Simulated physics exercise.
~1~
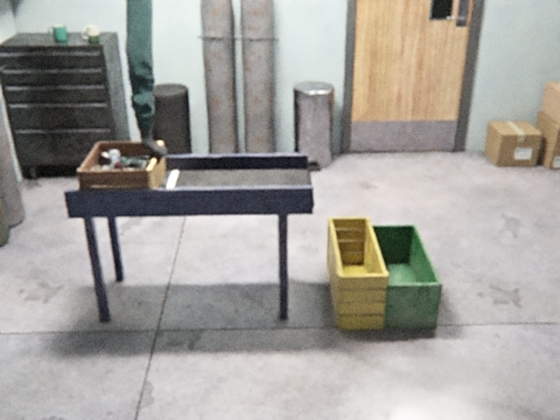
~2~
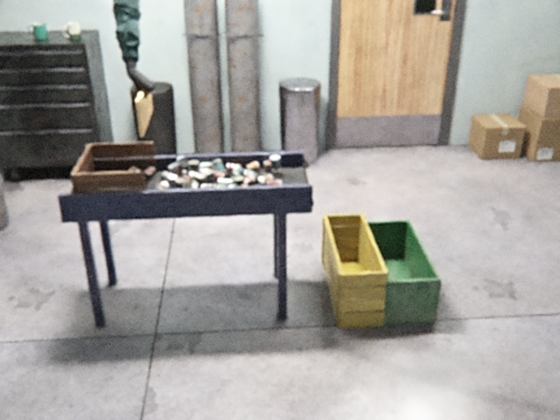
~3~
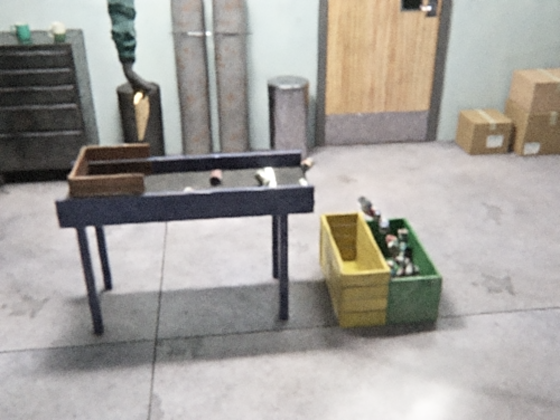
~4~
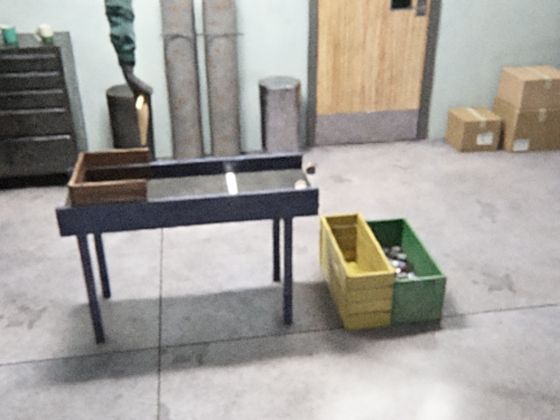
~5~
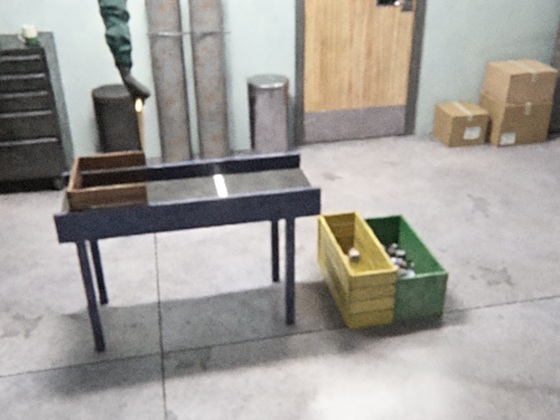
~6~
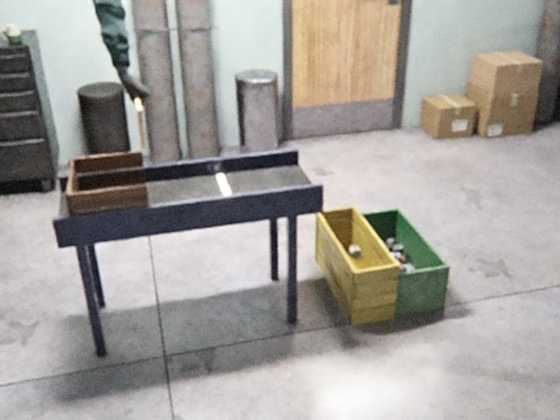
A dark blue conveyor table stands on a grey workshop floor, seen from slightly above and to one side, with a brown wooden pen of small tins at its left end. Below its right end sit a yellow tub and a green one, before a wooden door and cardboard boxes. A green-sleeved arm hanging behind the table lifts the gate clear, and the tins spread rightward along the belt. They tumble off the end, mostly into the green tub, as the view drifts gently. Finally the pen and belt are empty, with a few tins in the yellow tub and most in the green.
